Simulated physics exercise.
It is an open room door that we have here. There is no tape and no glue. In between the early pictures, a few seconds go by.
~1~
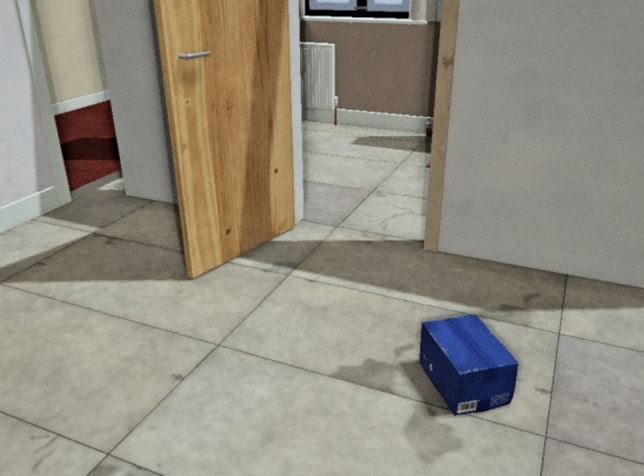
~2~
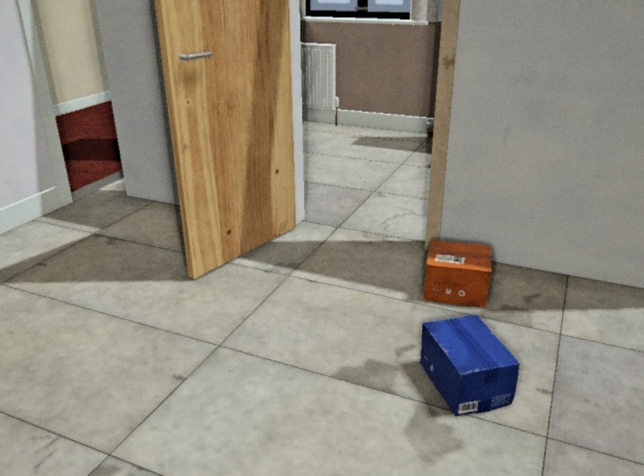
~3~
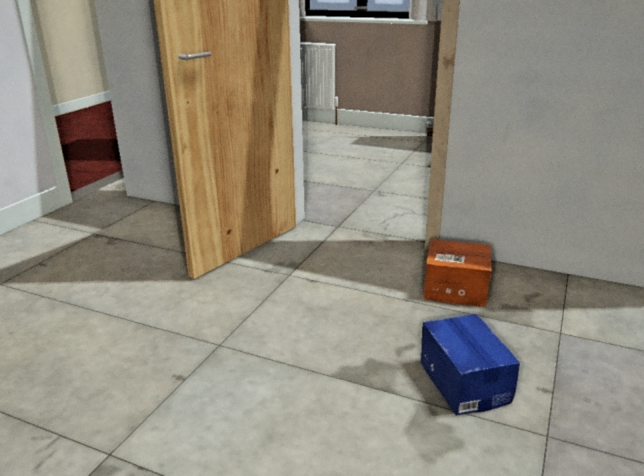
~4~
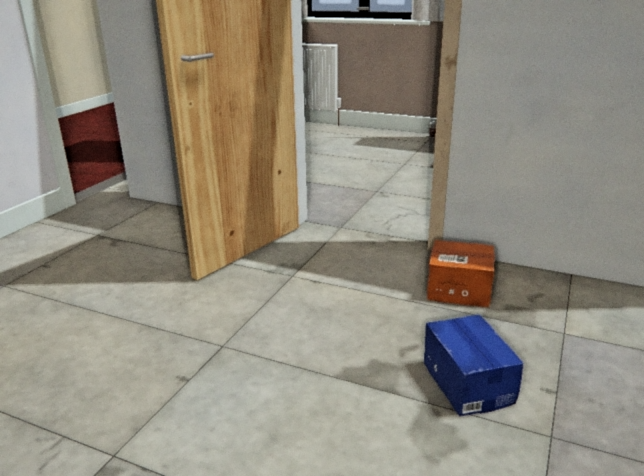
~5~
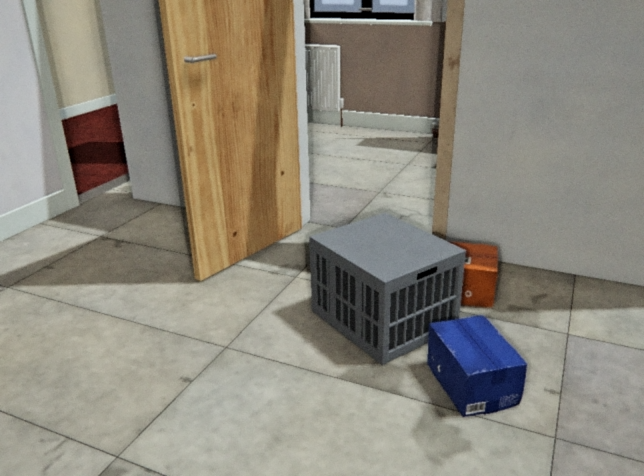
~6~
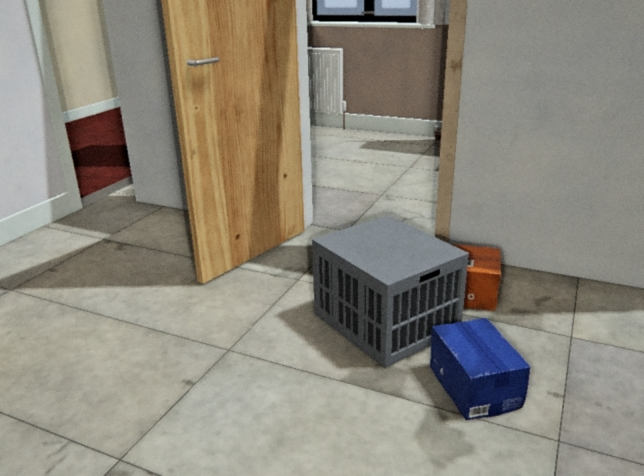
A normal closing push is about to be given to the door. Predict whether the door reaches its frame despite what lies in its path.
My guess is the door will end up fully home.
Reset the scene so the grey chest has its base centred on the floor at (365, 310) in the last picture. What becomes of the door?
Observation: Afterwards the door is stopped partway.
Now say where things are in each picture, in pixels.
In the first picture, door wide open and still; blue box (465, 362).
In the second picture, door wide open and still; blue box (466, 363); orange parcel (458, 273).
In the third picture, door wide open and still; blue box (467, 362); orange parcel (458, 272).
In the fourth picture, door wide open and still; blue box (470, 363); orange parcel (461, 272).
In the fifth picture, door wide open and still; blue box (474, 364); orange parcel (464, 273).
In the sixth picture, door wide open and still; grey chest (387, 285); blue box (477, 367).
Then, 0.60 s later than the last frame, door at 87°.
Then, 1.00 s later than the last frame, door at 62°.
Then, 1.40 s later than the last frame, door at 34°.
Then, 1.80 s later than the last frame, door at 7°.
When it is over, door at 0°; all 3 as before. End places, in pixels of the last picture, grey chest near (387, 285).
